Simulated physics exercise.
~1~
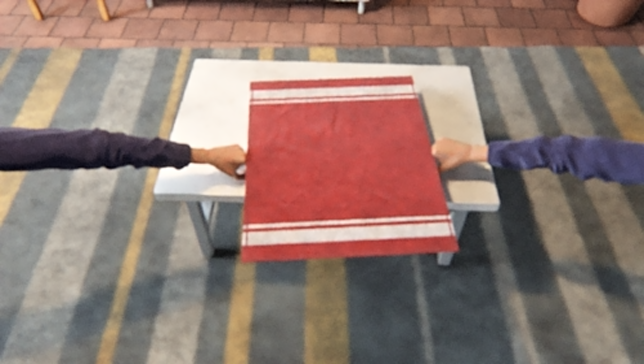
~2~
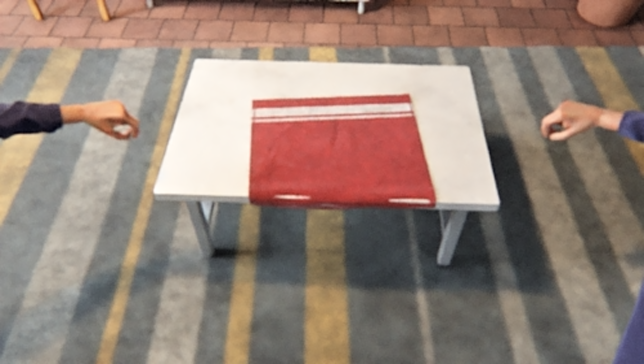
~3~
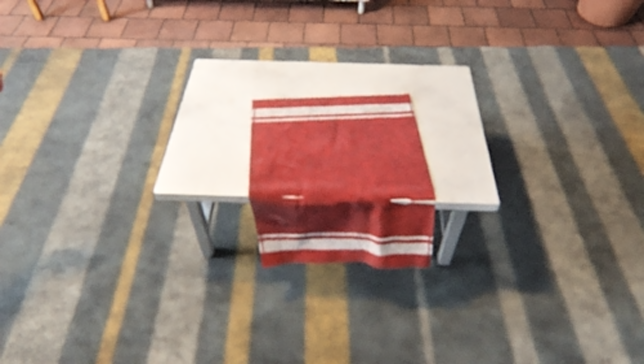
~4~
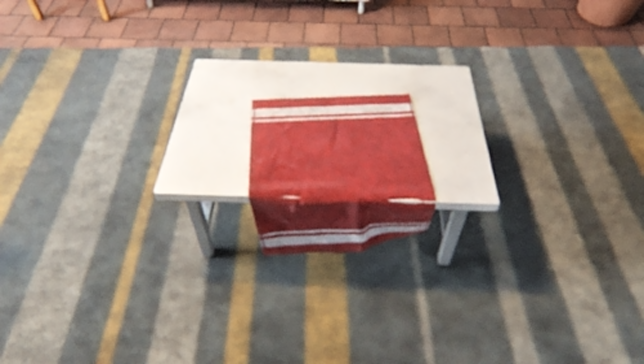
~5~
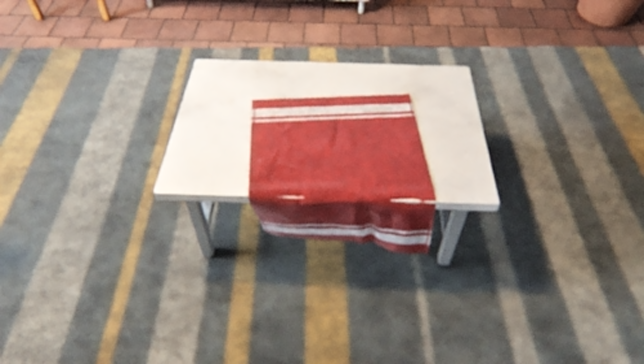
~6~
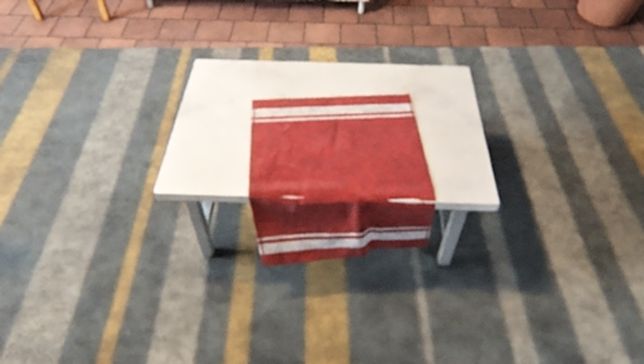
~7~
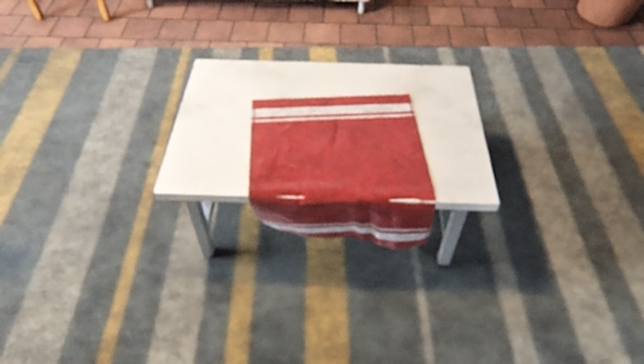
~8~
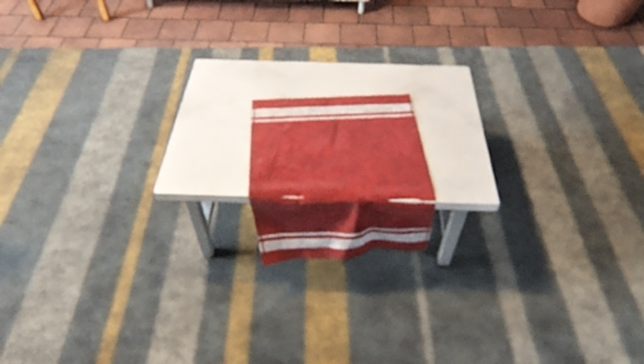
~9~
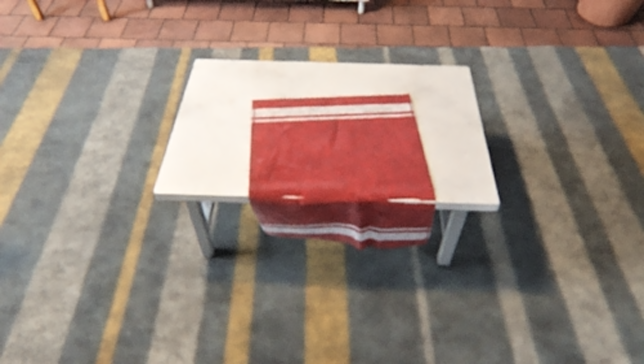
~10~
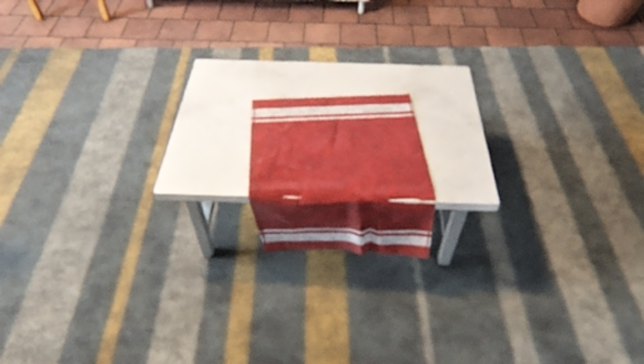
Red striped cloth released by two hands over a white table's front edge, its overhanging end dropping, swaying, and staying draped.
